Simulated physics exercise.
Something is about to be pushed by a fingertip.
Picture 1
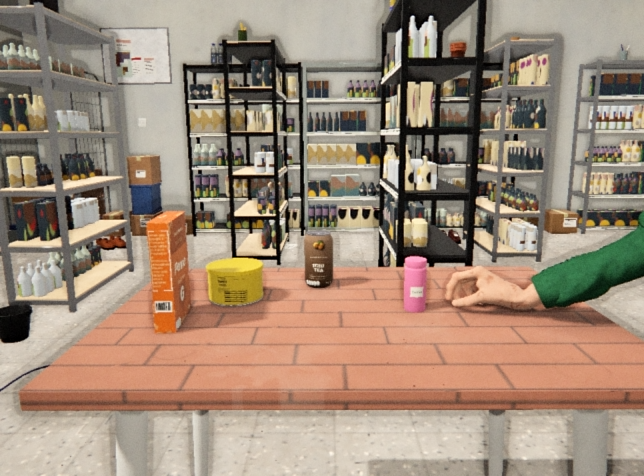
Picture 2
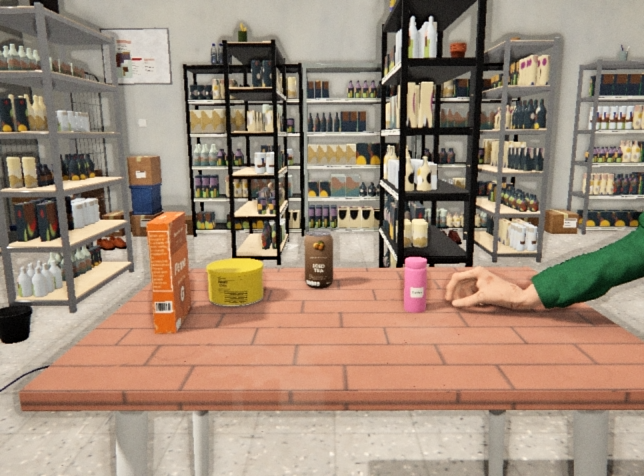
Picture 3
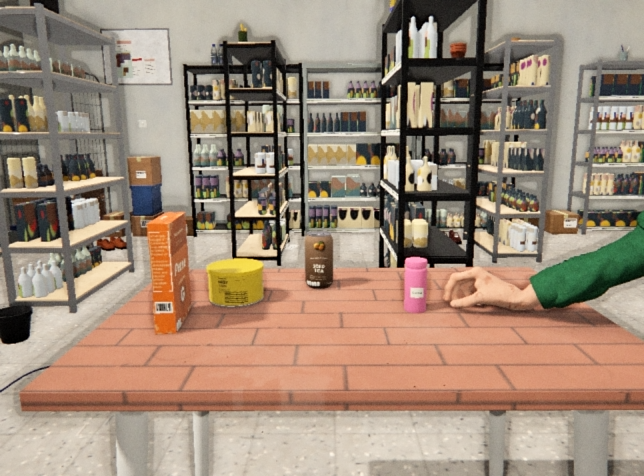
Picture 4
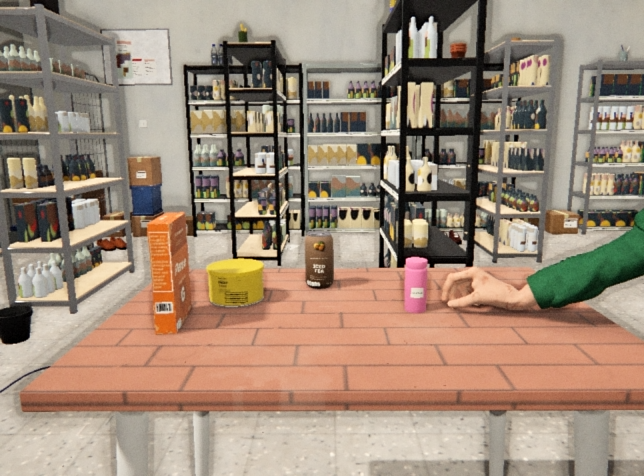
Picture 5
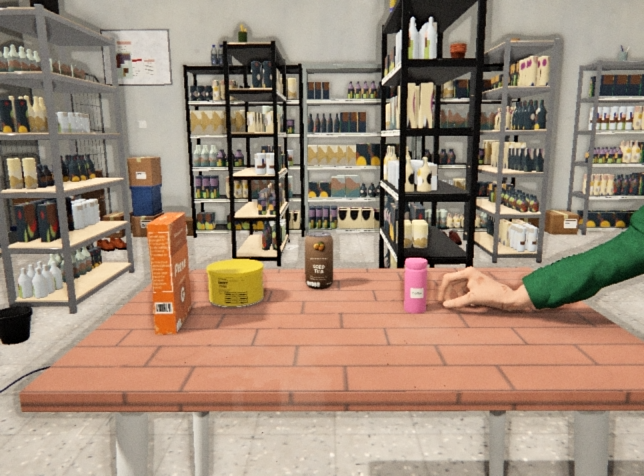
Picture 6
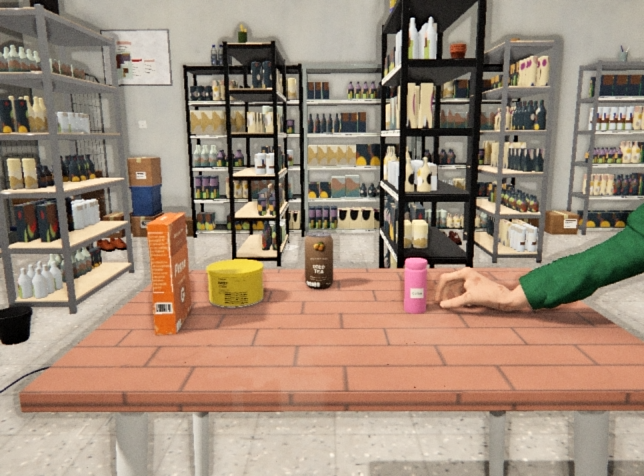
Storeroom with stocked shelves, a green-sleeved hand inching left toward a pink shaker on a brick-patterned table, the containers staying still.
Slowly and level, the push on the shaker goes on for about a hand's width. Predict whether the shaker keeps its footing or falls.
I expect it to remain plumb.
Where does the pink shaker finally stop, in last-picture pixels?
Near (354, 286).
Then, 0.40 s after the last picture, pink shaker slid a little near (406, 286).
Then, 0.90 s after the last picture, pink shaker slid well along near (381, 286).
Then, 1.30 s after the last picture, pink shaker slid well along near (359, 286).
At rest, moved from the start, pink shaker. Seen from the same camera at the end, pink shaker near (354, 286).
